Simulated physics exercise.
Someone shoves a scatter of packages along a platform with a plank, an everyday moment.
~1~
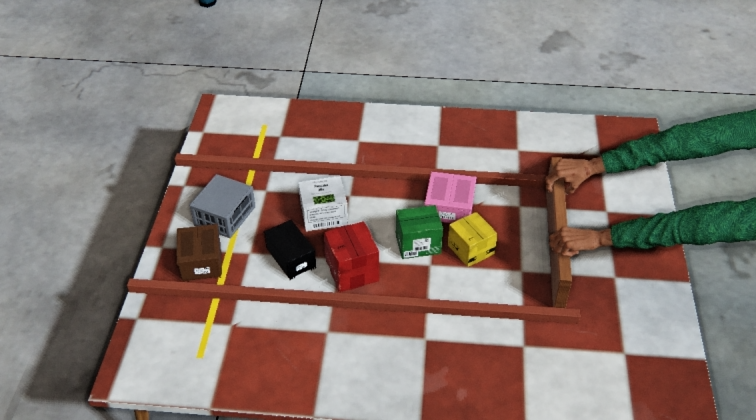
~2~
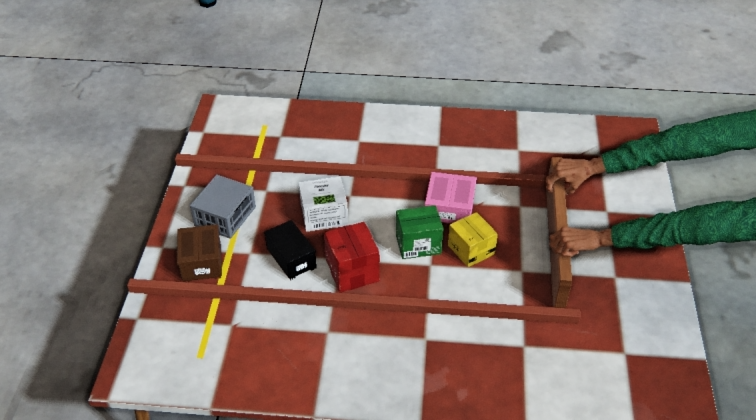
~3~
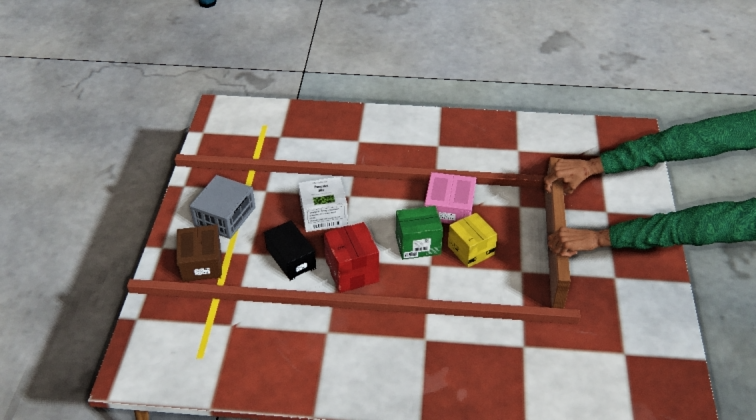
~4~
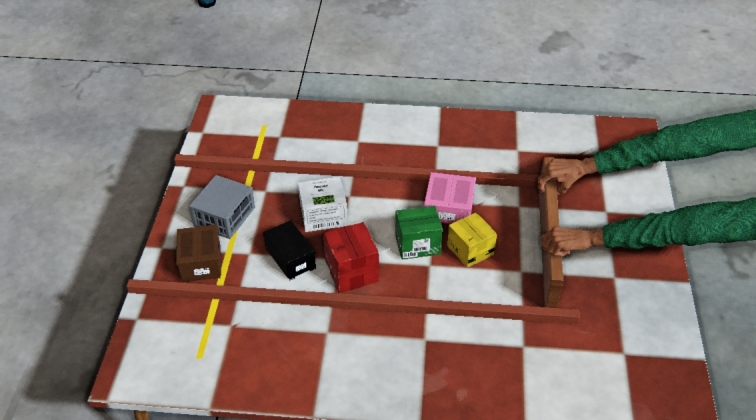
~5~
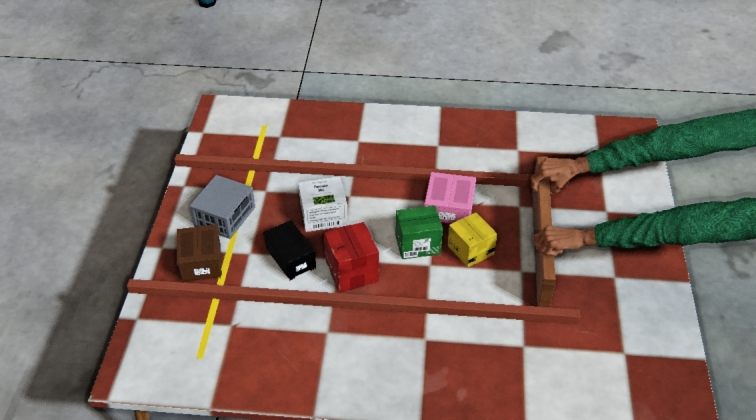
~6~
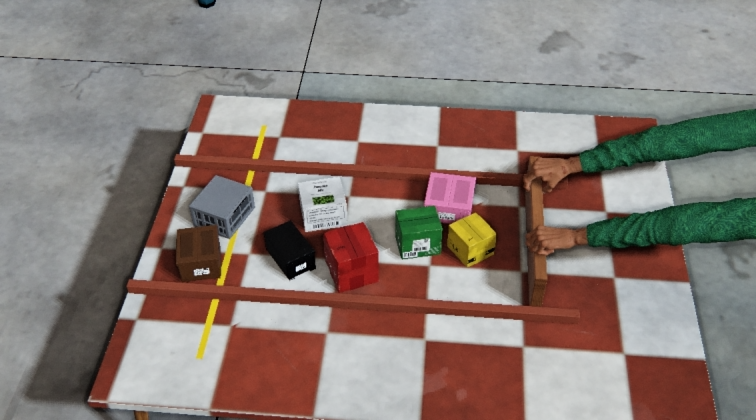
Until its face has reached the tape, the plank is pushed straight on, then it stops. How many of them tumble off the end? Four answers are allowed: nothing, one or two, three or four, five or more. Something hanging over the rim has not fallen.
One or two fall off.
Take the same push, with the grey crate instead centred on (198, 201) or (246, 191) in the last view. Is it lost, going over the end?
First place: It goes off; second place: It goes off.
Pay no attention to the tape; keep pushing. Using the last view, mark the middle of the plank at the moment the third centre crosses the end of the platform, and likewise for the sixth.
About (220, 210), then (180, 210).
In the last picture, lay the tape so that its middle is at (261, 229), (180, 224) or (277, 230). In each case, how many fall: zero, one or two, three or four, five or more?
Place one: One or two; place two: At least five; place three: None at all.
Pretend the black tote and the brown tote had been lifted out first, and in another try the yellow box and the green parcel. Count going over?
1 in the first case, 2 in the second.
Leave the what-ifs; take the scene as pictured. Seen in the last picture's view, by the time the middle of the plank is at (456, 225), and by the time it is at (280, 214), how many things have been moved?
That makes 3 at the first spot and 8 at the second.
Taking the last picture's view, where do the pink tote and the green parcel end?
Positions - first (222, 187), then (182, 213).
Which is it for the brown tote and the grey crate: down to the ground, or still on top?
Well, the brown tote takes the plunge, and as for the grey crate, it takes the plunge.
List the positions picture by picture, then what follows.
Brown tote (200, 253); grey crate (223, 206); black tote (290, 250); plank (558, 231); tape (236, 227), in the first frame.
Grey crate (224, 206); white box (324, 204), in the second frame.
Black tote (290, 250); plank (556, 231), in the third frame.
Brown tote (199, 254); red box (351, 257), in the fourth frame.
Grey crate (223, 207); green parcel (419, 232), in the fifth frame.
Brown tote (199, 254); grey crate (223, 207); black tote (290, 250); plank (535, 230); tape (236, 227), in the sixth frame.
A little later, none off yet; brown tote at rest near (199, 254); grey crate at rest near (223, 207); black tote at rest near (290, 250).
Next, none off yet; brown tote at rest near (199, 254); grey crate moving near (221, 207); black tote shifted about its own width near (255, 255).
When it is over, the number that fall off is one or two; down, grey crate and brown tote.
